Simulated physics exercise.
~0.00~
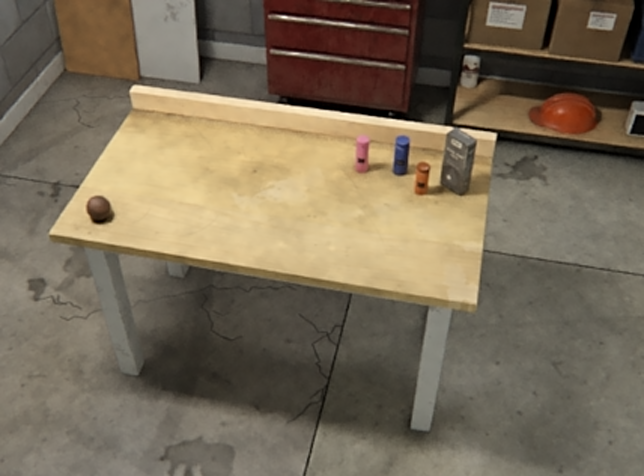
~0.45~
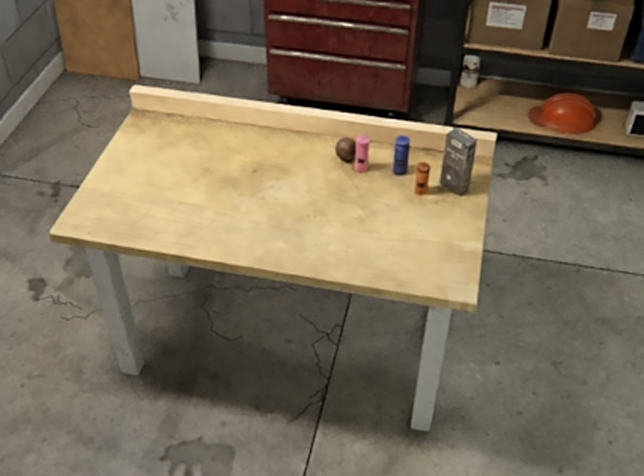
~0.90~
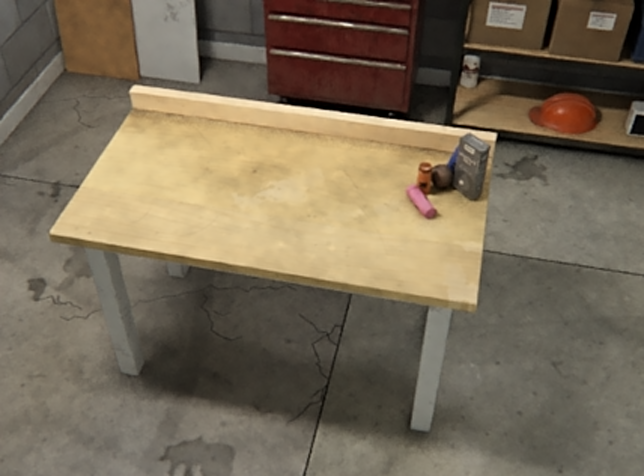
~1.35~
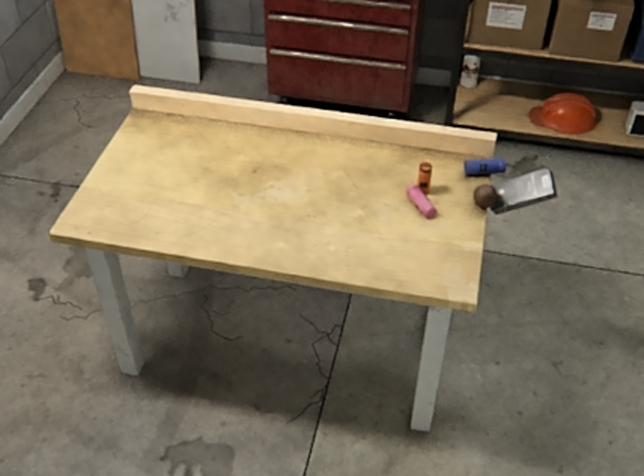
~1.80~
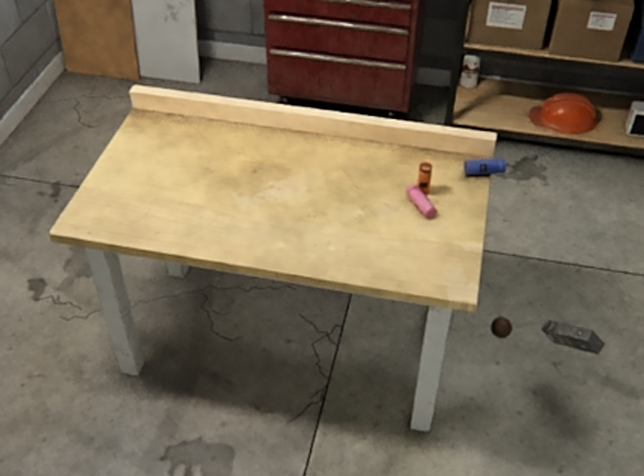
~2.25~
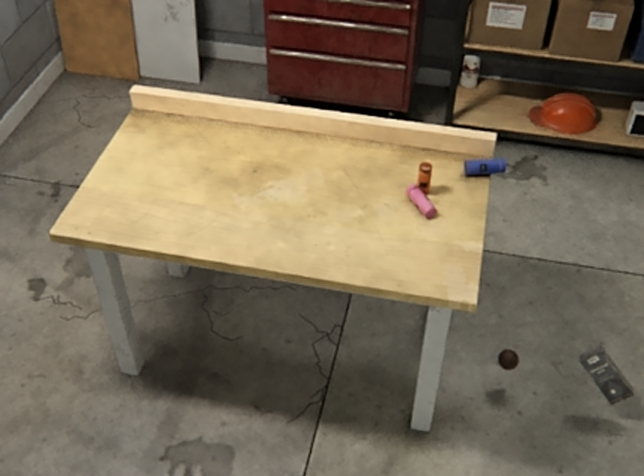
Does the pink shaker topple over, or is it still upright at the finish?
The pink shaker topples over and ends up lying on its side on the table.
A brown ball rolled across the table into a group of small items, knocking the pink and blue shakers onto their sides, then dropped off the right side with the grey packet. Both ended up on the floor, while the orange shaker stayed standing.
